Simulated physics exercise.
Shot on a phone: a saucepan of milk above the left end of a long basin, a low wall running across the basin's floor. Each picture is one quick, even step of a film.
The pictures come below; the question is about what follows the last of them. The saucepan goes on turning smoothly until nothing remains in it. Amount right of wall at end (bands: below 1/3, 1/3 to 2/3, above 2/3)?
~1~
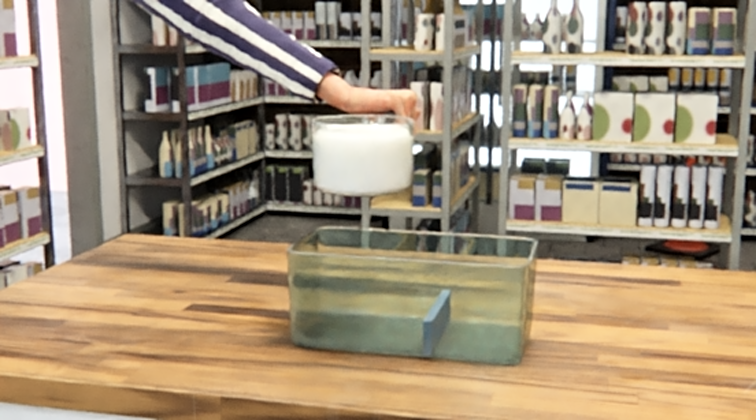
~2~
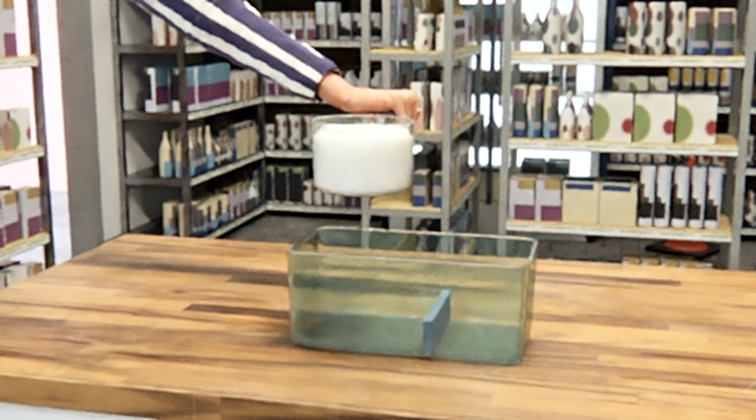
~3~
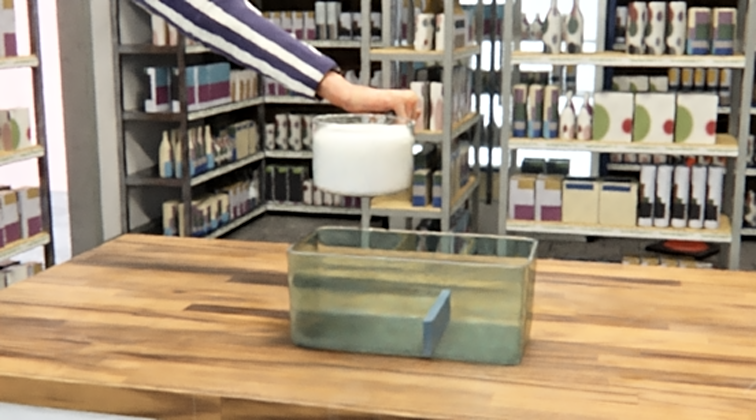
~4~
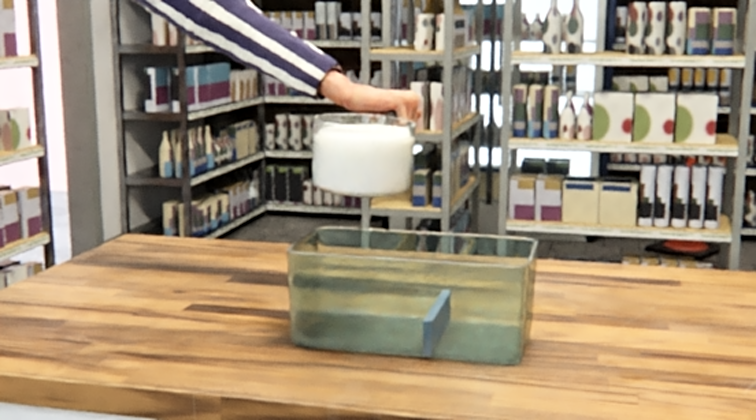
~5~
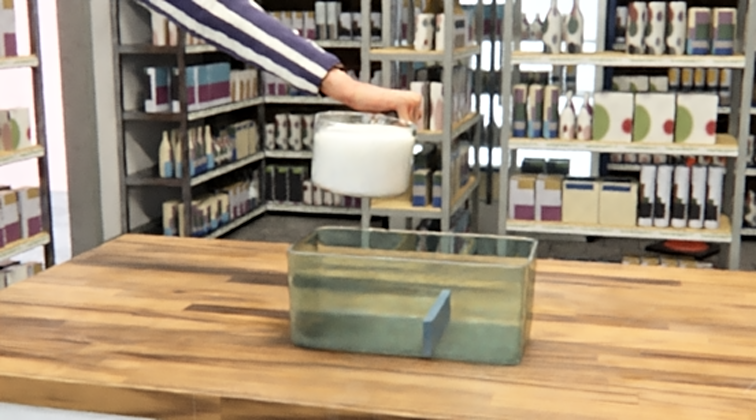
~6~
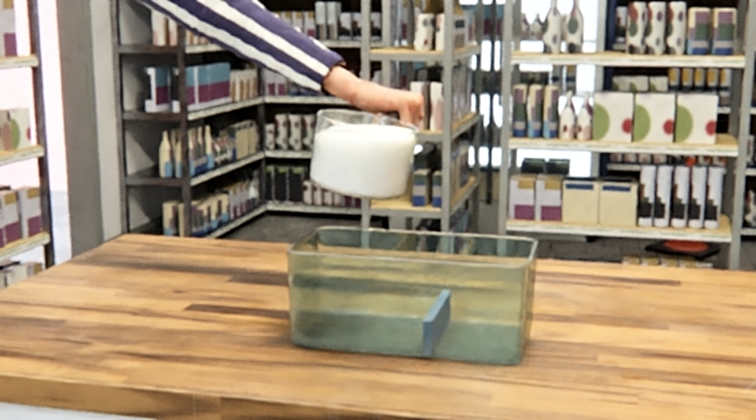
The upper band.
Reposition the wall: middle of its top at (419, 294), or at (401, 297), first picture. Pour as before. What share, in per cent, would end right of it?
I'd expect near 95 percent the first time and near 100 percent the next.
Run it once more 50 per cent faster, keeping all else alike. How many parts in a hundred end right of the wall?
Roughly 75 in a hundred.
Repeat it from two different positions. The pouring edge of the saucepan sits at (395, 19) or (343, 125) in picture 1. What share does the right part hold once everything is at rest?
Start one gives some 85 %, start two some 5 %.
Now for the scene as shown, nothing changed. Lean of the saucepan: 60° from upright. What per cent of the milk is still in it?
Still holding around 70 %, give or take.
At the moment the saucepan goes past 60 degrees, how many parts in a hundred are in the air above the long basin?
Share in flight: Approx. 20 %.
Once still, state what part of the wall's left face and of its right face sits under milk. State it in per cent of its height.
I get 20 % for the left and 100 % for the right.
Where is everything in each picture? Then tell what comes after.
Tilt 0°; pouring edge (412, 124); surface from (319, 129) to (411, 133); the long basin's rim runs from (303, 240) to (533, 254); the wall's top is at (438, 306), in the first frame.
Tilt 0°; pouring edge (412, 124); surface from (319, 129) to (411, 133), in the second frame.
Tilt 2°; pouring edge (413, 125); surface from (319, 129) to (412, 134), in the third frame.
Tilt 4°; pouring edge (414, 127); surface from (320, 129) to (412, 133), in the fourth frame.
Tilt 7°; pouring edge (415, 130); surface from (320, 129) to (414, 133), in the fifth frame.
Tilt 10°; pouring edge (416, 133); surface from (321, 130) to (414, 134), in the sixth frame.
A moment on, the saucepan is tipped part way and 68 per cent is still to pour, 1 is left of the wall and 12 right of it.
Next, the saucepan is tipped on its side and 15 per cent is still to pour, 6 is left of the wall and 70 right of it.
Then the saucepan is tipped right over and 0 per cent is still to pour, 18 is left of the wall and 81 right of it.
Later the saucepan is tipped right over and 0 per cent is still to pour, 21 is left of the wall and 79 right of it.
At rest 21 per cent lies left of the wall, 79 right of it and 0 outside.
